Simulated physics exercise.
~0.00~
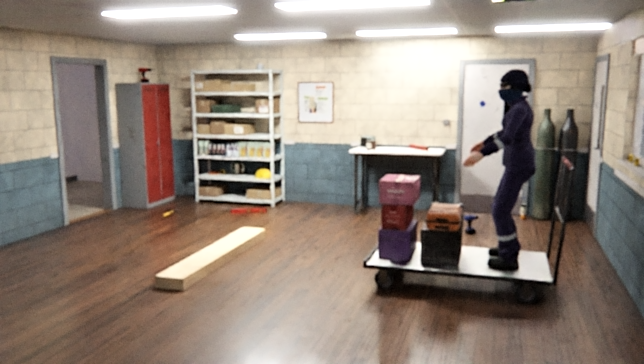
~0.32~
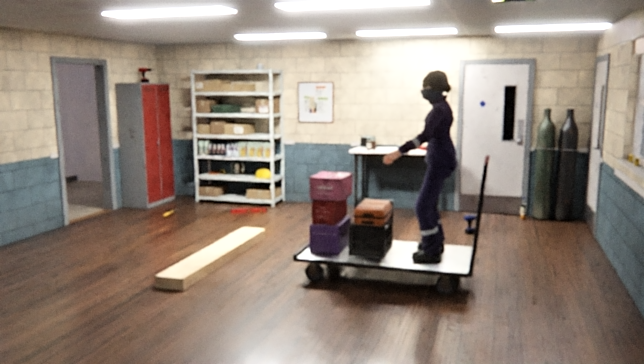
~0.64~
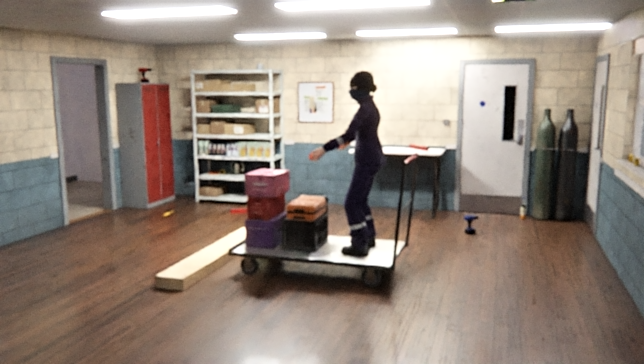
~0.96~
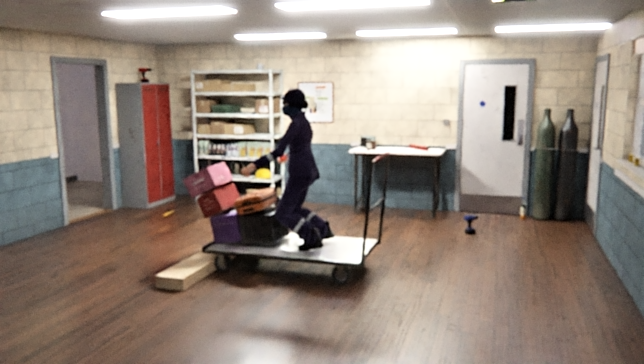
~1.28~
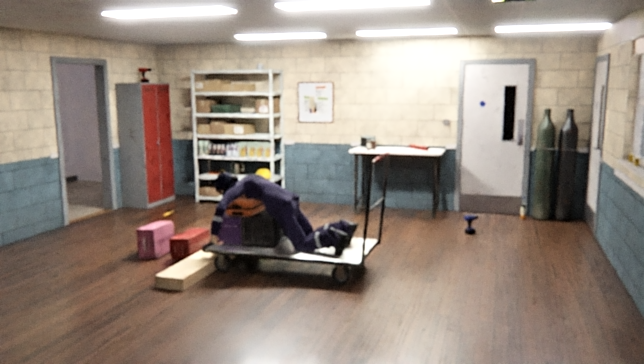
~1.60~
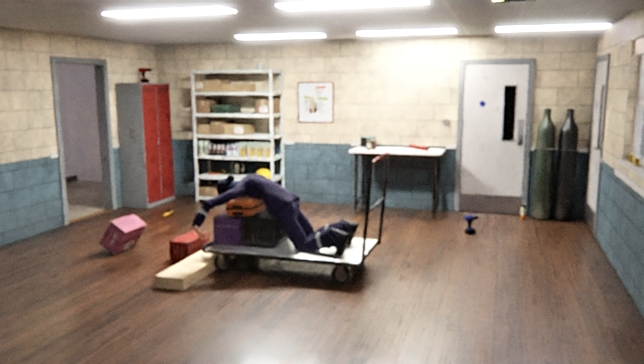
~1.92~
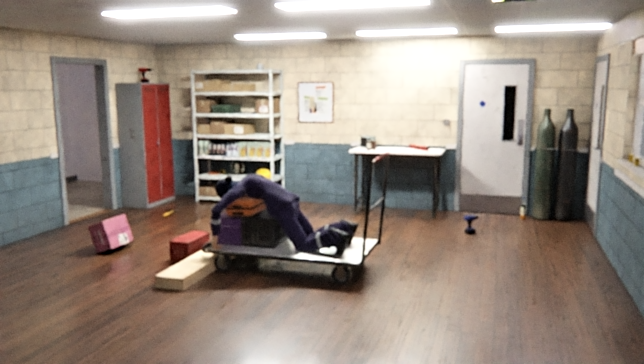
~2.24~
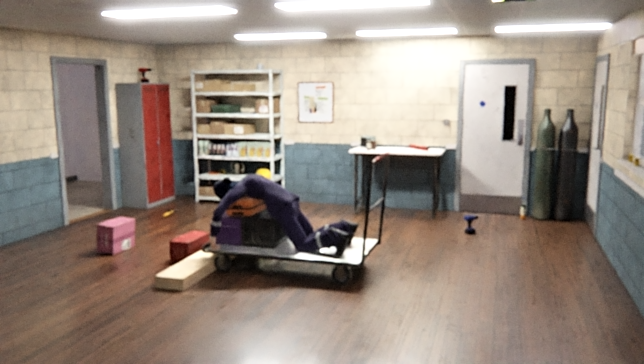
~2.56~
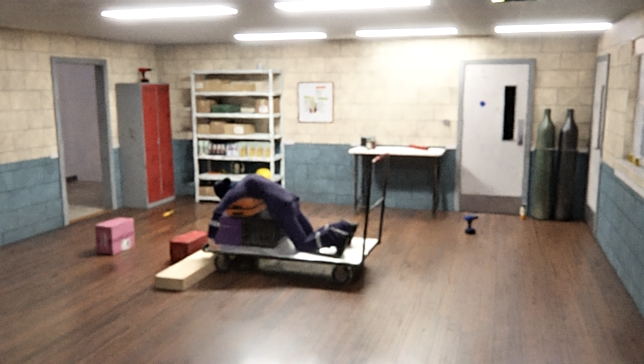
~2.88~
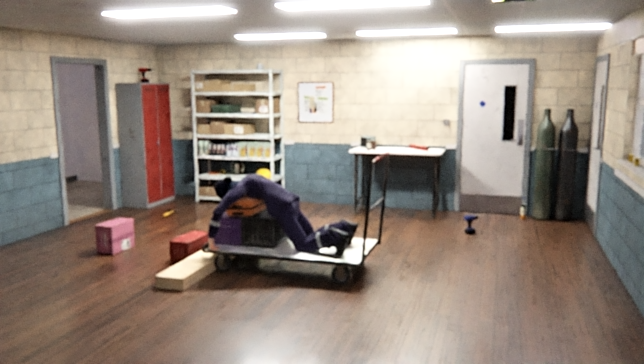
In a workshop with a wooden floor, metal shelves and a red locker, a figure in dark overalls stands on a flatbed trolley behind stacked boxes. The trolley rolls left across the room toward a long pale beam lying on the floor. It stops against the beam, and the figure pitches forward as the pink and red boxes tip off the front. Both land beyond the beam, the pink one tumbling farther left before settling. The figure drops face down over the boxes still aboard and ends draped there limply, hips over the deck, legs trailing toward the handle.
